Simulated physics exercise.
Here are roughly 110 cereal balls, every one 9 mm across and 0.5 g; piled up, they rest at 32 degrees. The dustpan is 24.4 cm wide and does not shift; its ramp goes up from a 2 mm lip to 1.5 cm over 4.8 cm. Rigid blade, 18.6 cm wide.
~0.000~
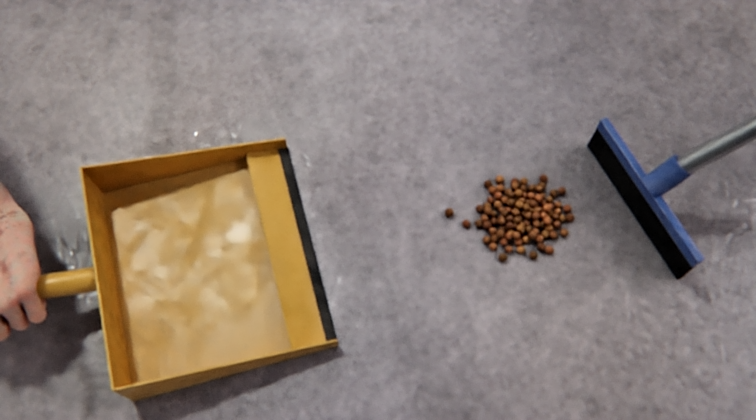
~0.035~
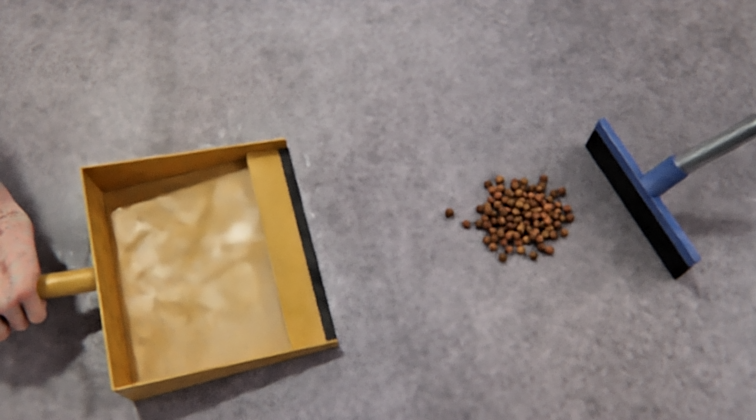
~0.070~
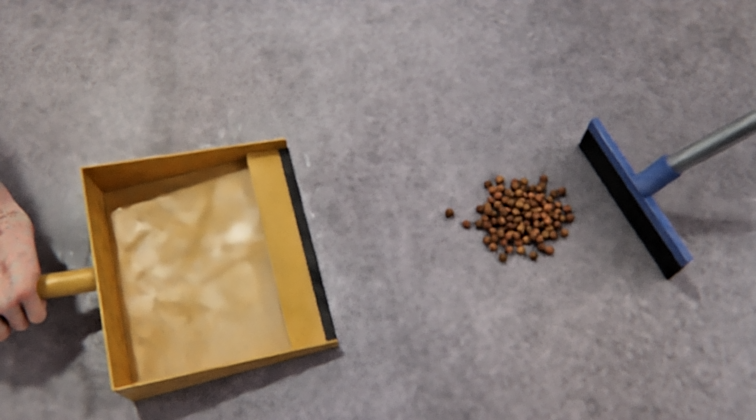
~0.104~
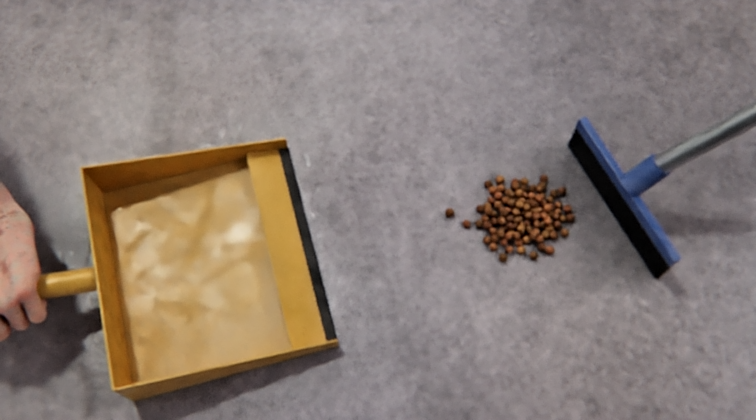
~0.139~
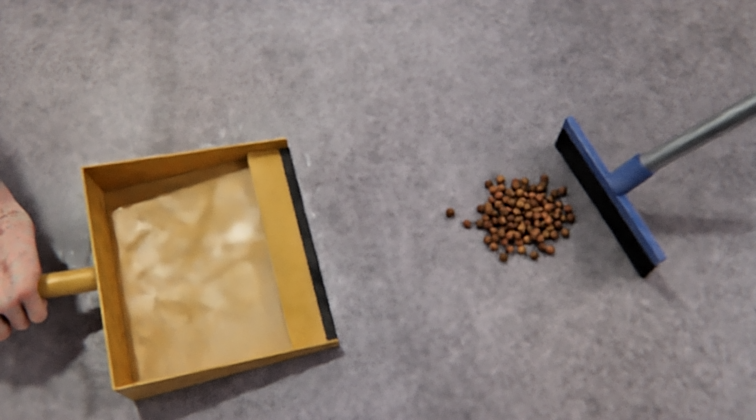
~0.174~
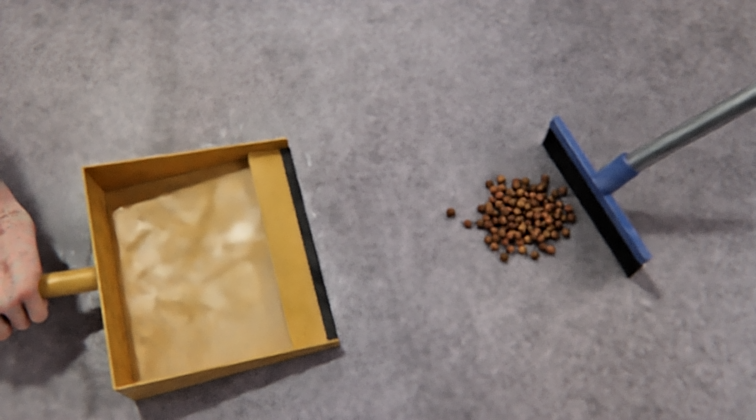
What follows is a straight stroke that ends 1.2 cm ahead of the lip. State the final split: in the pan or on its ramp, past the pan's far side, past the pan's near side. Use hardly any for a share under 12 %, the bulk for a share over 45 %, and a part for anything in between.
Pan: Hardly any, far side: Hardly any, near side: Hardly any.
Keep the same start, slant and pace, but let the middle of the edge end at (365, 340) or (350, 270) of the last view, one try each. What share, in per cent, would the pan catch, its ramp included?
Some 20 and 30 per cent.
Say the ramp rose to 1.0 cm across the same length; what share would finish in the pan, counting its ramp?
5 per cent.
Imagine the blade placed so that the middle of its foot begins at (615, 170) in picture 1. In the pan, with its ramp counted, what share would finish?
Roughly 0 percent would end up there.
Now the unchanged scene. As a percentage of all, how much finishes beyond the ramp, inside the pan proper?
Roughly 0 percent.
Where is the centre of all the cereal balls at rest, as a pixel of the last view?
Close to pixel (334, 247).
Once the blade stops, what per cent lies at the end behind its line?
About 25 per cent.
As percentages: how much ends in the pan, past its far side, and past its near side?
Pan 5; far side 0; near side 0.
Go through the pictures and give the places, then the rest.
In the first frame, blade from (695, 261) to (603, 126), moved 0.0 cm, 0 of the pieces shifted so far; middle of the pieces at (523, 213); pan at (198, 271).
In the second frame, blade from (693, 261) to (600, 126), moved 0.3 cm, 0 of the pieces shifted so far; middle of the pieces at (523, 213).
In the third frame, blade from (685, 261) to (593, 126), moved 1.1 cm, 0 of the pieces shifted so far; middle of the pieces at (523, 213).
In the fourth frame, blade from (672, 261) to (582, 125), moved 2.4 cm, 0 of the pieces shifted so far; middle of the pieces at (523, 213).
In the fifth frame, blade from (658, 260) to (568, 125), moved 4.0 cm, 0 of the pieces shifted so far; middle of the pieces at (524, 213).
In the sixth frame, blade from (644, 259) to (555, 124), moved 5.5 cm, 0 of the pieces shifted so far; middle of the pieces at (525, 213); pan at (199, 270). Its pace works out near 0.44 m/s, heading 18 degrees away from the viewer's side.
Then, at 0.49 s, middle of the blade 18 cm from the lip; 0 % over the lip, far side 0 %, near side 0 %.
After 0.71 s, middle of the blade 8 cm from the lip; 0 % over the lip, far side 0 %, near side 0 %.
After 1.04 s, middle of the blade 3 cm from the lip; 5 % over the lip, far side 0 %, near side 0 %.
At rest (1.6 s), pan 5 %, far side 0 %, near side 0 %, in front of the lip or behind the blade 95 %.
